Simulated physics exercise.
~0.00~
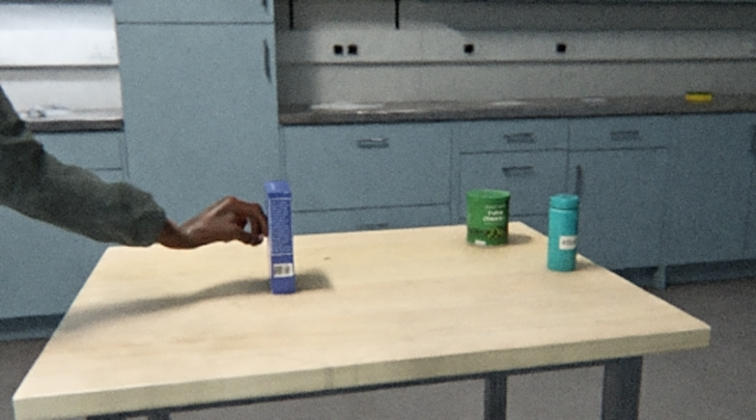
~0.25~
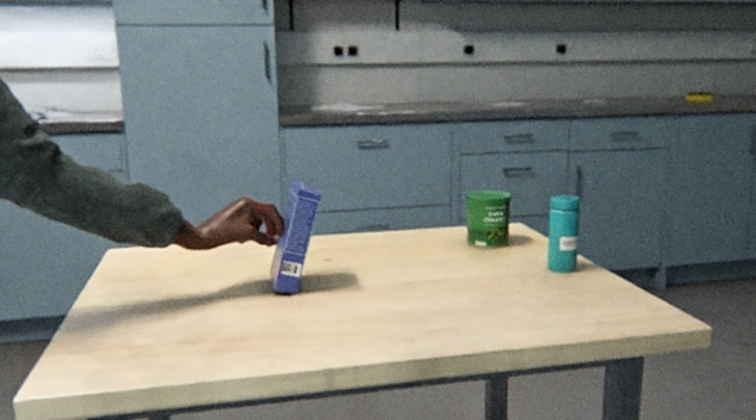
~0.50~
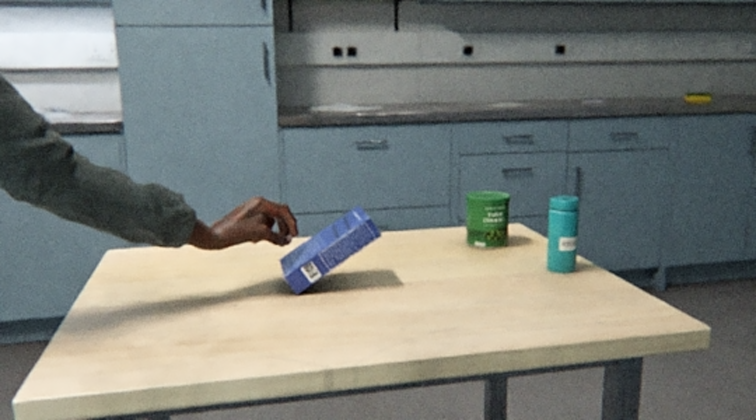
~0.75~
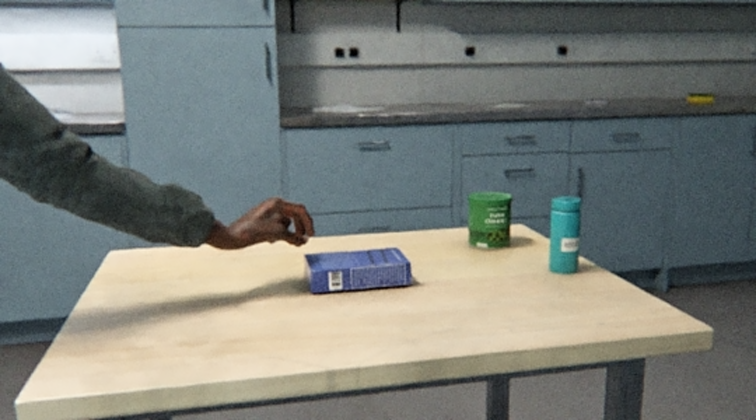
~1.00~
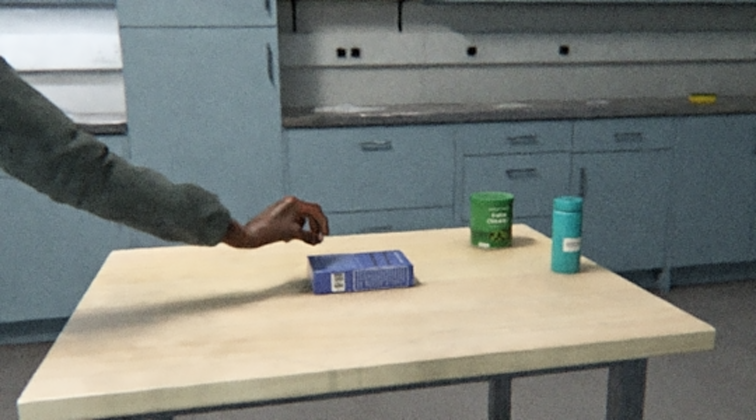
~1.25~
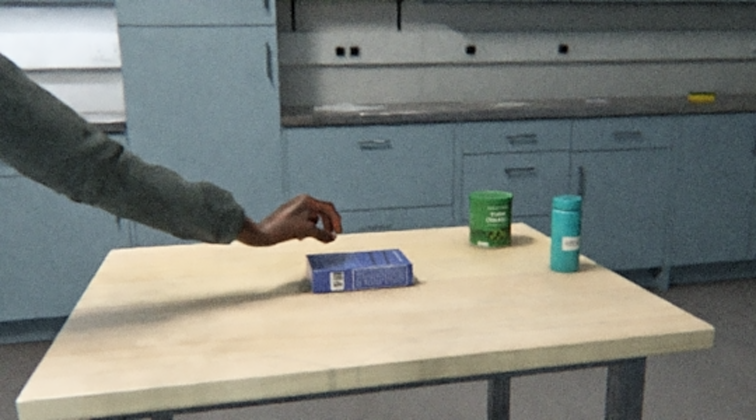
A hand pushes the upright blue packet rightward until it tips over onto its side.
